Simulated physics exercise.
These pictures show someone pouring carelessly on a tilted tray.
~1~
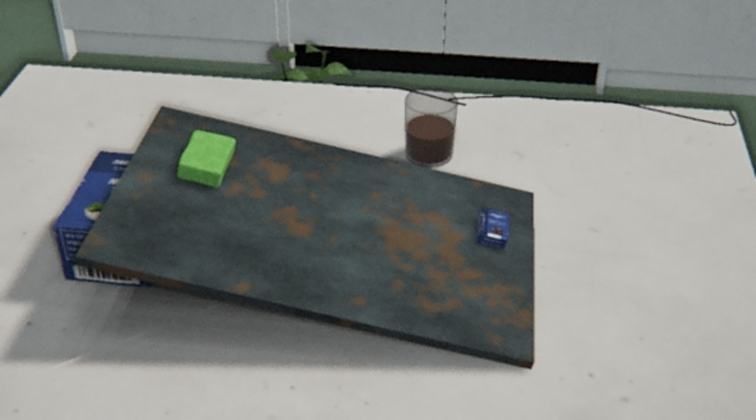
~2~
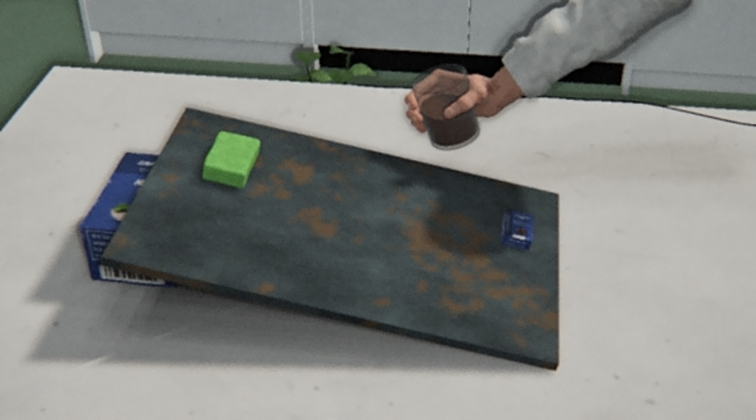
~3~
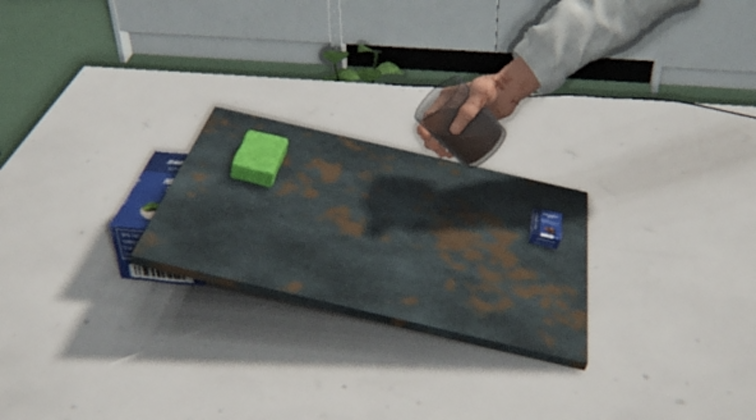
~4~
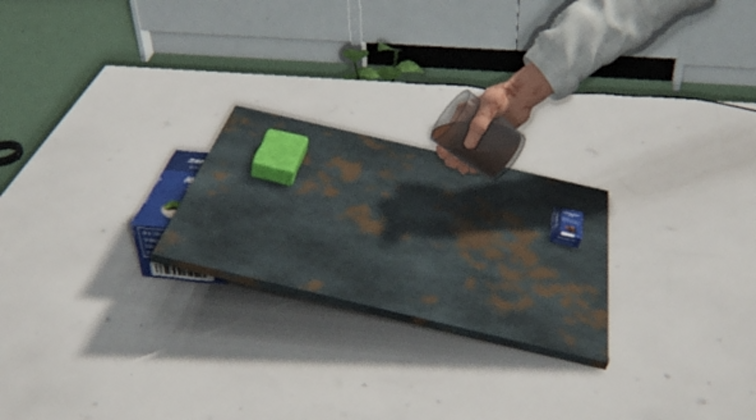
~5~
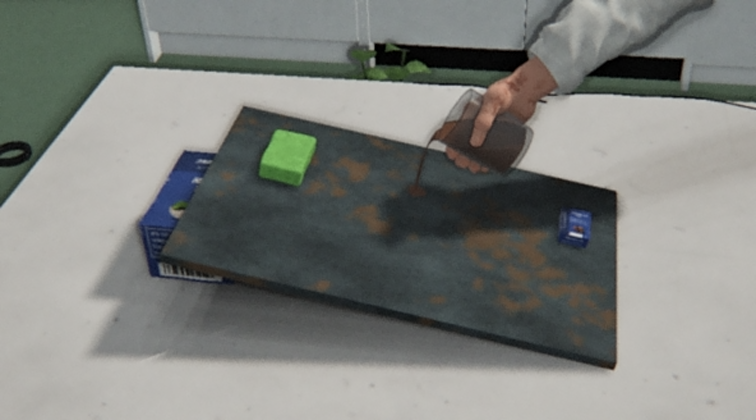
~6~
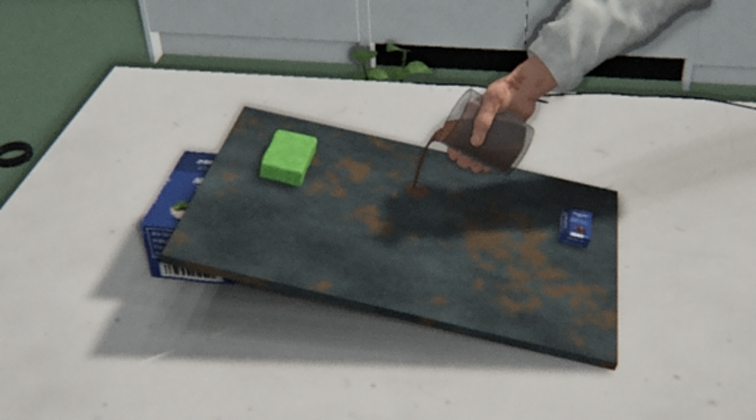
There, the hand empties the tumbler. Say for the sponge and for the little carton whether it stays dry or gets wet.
Sponge - stays dry, little carton - gets wet.
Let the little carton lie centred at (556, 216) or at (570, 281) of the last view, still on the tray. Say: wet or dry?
For the first try it is touched by the spill; for the second it is missed by the spill.
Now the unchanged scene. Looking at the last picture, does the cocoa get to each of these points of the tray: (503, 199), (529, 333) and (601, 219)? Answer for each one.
The first point ends up under the spill, the second free of the spill, the third under the spill.
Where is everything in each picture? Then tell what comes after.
The first picture shows the tray slopes down to the right; tumbler (430, 126) about half full; sponge (207, 159); little carton (492, 229).
The second picture shows tumbler about half full, surface at (447, 108); sponge (231, 160).
The third picture shows tumbler (460, 122) tipped 40° with all of its load; little carton (545, 228).
The fourth picture shows the tray slopes down to the right; tumbler (477, 135) tipped 50° with all of its load; sponge (280, 157).
The fifth picture shows the first of it lands; tumbler (484, 133) tipped 55° with all of its load; little carton (574, 227).
The sixth picture shows the first of it lands; tumbler (485, 133) tipped 60° with all of its load; sponge (289, 158); little carton (575, 227).
Shortly, it runs down to the right; the sponge is still dry; the little carton is still dry.
Then, it runs down to the right and off the end; the sponge is still dry; the little carton is wet along its edge.
At the finish, it runs down to the right and off the end; the sponge is still dry; the little carton is wet along its edge.
